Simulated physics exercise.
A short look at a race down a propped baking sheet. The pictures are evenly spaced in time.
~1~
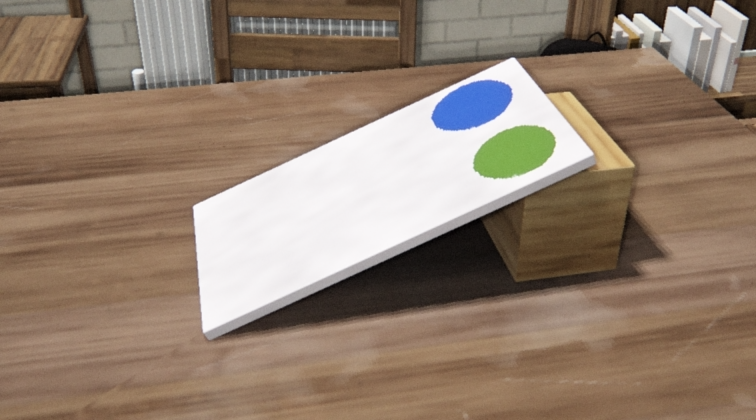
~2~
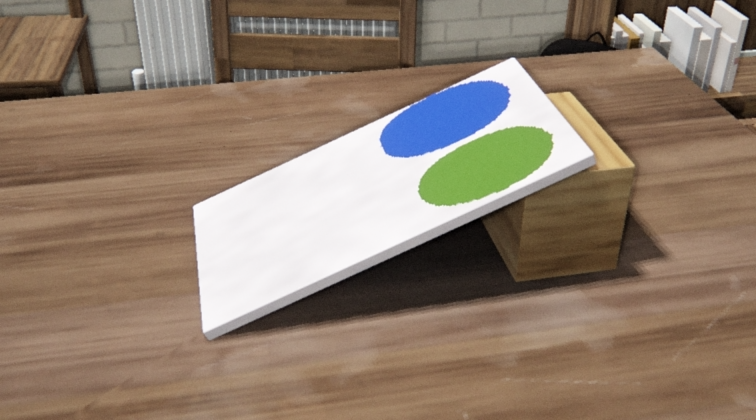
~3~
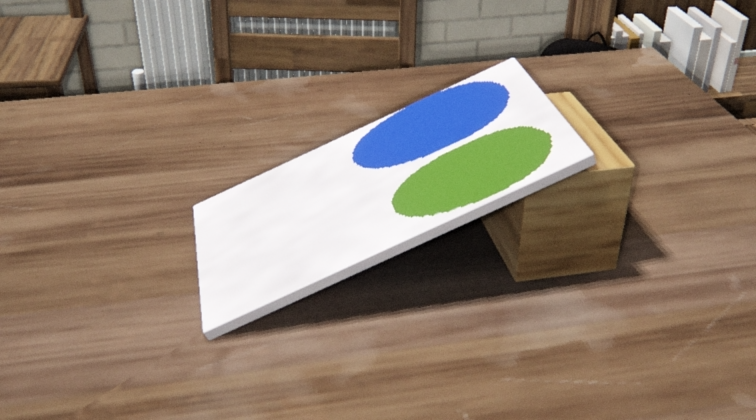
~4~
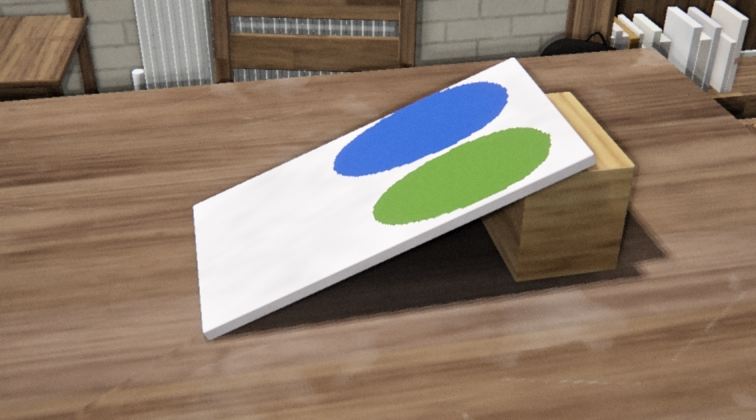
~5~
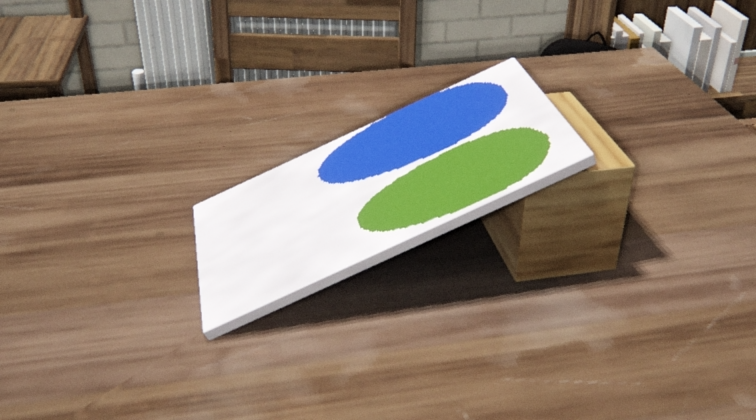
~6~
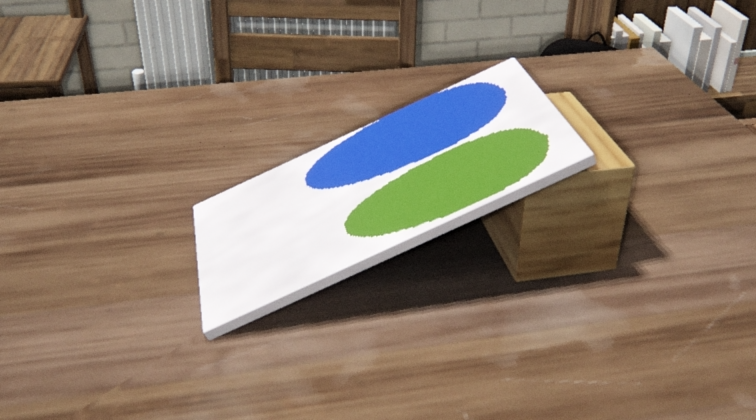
In the video, a patch of blue glaze and a patch of green glaze spread side by side down a white baking sheet propped on a wooden block, stretching quickly into long ovals toward the lower left, then lengthening more slowly.
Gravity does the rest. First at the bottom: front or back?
It is the back one.
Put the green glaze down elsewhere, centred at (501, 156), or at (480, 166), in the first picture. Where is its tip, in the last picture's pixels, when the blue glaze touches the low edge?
Around (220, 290) in the first try, (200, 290) in the second.
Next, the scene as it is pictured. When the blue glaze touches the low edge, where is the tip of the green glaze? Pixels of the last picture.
Near (240, 276).
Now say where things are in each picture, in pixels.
In the first frame, tip of the green glaze a quarter of the way down; tip of the blue glaze (443, 117) a quarter of the way down.
In the second frame, tip of the green glaze (430, 188) half way down; tip of the blue glaze half way down.
In the third frame, tip of the green glaze half way down; tip of the blue glaze (360, 155) half way down.
In the fourth frame, tip of the green glaze (382, 210) half way down; tip of the blue glaze half way down.
In the fifth frame, tip of the green glaze half way down; tip of the blue glaze (329, 170) half way down.
In the sixth frame, tip of the green glaze (355, 222) half way down; tip of the blue glaze three quarters of the way down.
A moment on, the green glaze is three quarters of the way down; the blue glaze is three quarters of the way down.
Further on, the green glaze is three quarters of the way down; the blue glaze is close to the edge.
When it is over, the green glaze is close to the edge; the blue glaze is at the low edge.
